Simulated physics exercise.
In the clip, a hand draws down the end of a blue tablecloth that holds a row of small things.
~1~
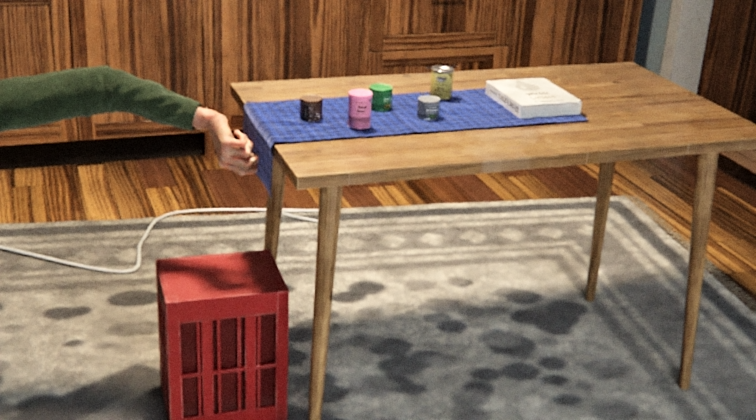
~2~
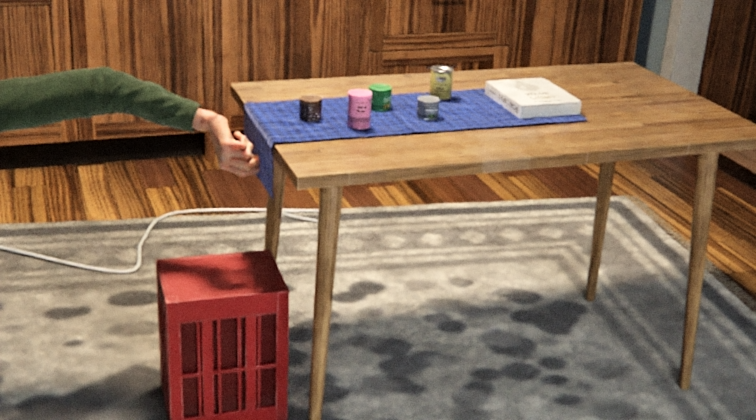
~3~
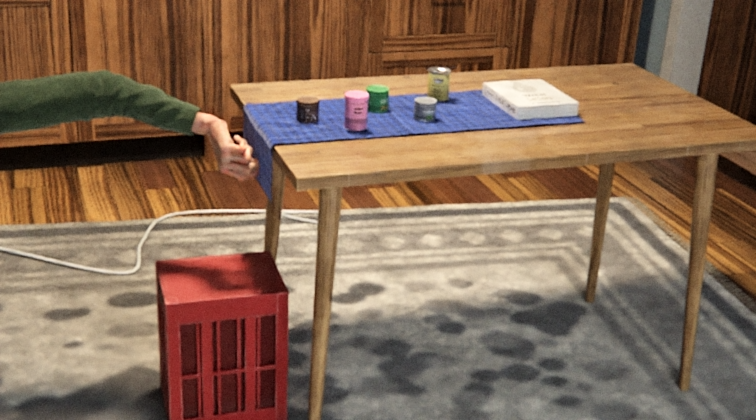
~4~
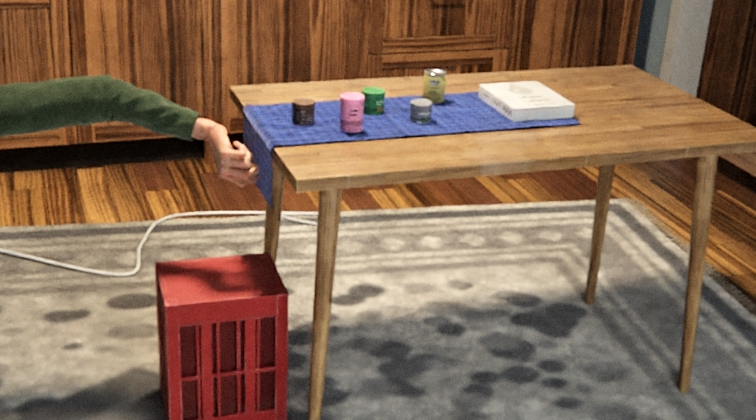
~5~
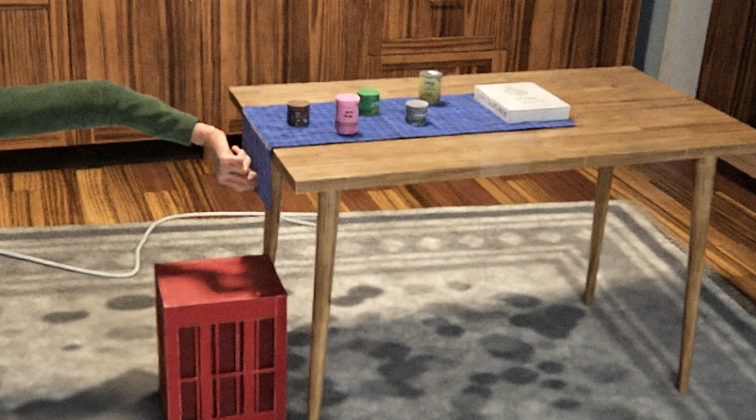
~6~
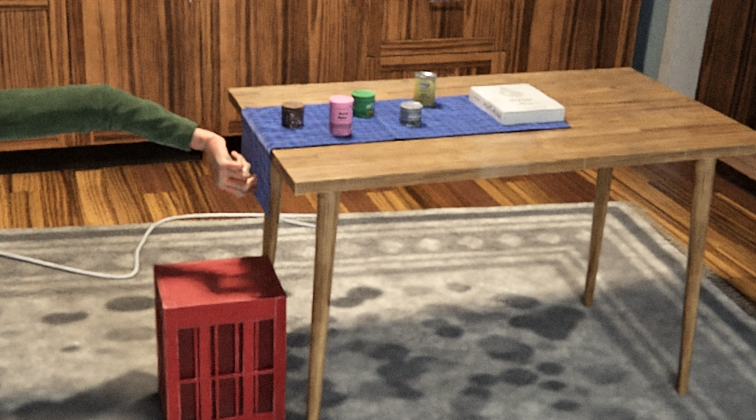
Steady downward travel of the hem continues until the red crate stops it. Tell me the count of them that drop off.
The number still up top goes down by two, if you watch closely.
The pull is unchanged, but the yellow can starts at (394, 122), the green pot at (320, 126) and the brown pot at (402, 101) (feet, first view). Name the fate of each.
The yellow can does not fall; the green pot comes down; the brown pot keeps its place on top.
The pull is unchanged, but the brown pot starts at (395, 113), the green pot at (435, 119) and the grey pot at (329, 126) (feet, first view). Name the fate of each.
The brown pot stays put, the green pot stays put, the grey pot ends up off.
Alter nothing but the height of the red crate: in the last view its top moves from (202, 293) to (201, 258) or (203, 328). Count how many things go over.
Result: 1; 3.
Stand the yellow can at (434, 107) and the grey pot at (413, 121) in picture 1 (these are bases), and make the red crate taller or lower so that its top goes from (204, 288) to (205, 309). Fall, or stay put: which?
The yellow can ends up still on top and the grey pot ends up still on top.
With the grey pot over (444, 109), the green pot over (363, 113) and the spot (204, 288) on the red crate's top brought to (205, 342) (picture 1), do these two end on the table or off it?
The grey pot stays put, the green pot is lost.
Soon after, hem near (254, 223); all still up.
After that, hem near (253, 251); brown pot gone.
And then, hem on the crate; brown pot and pink can gone.
In the end, hem on the crate; brown pot and pink can gone. It carries off two.
